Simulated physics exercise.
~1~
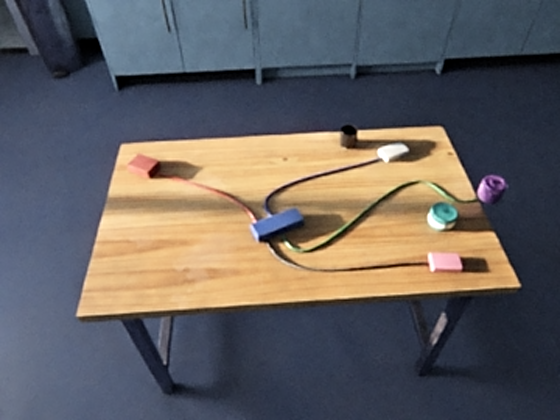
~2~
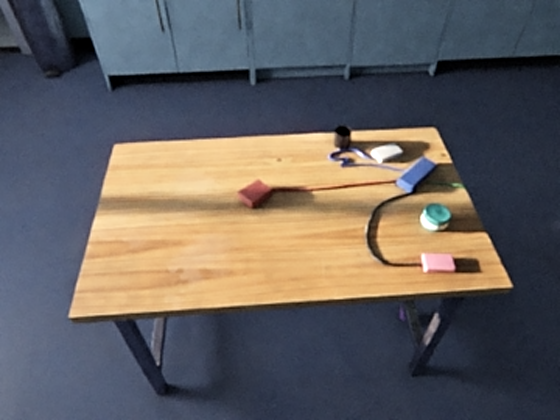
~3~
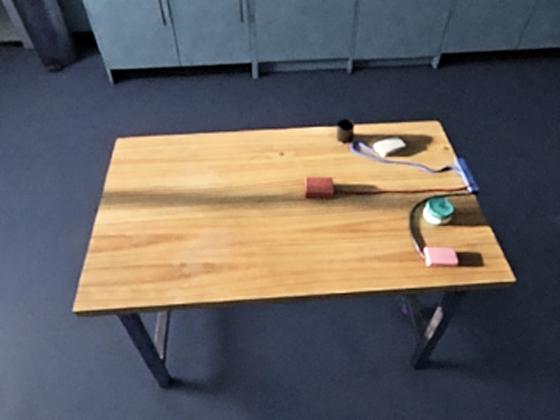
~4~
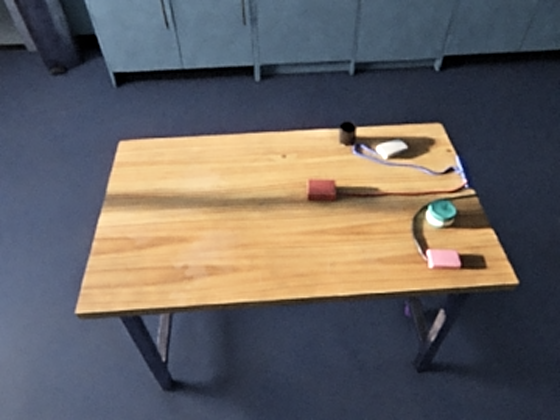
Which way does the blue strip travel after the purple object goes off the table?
The blue strip moves to the right, ending up at the right edge of the table.
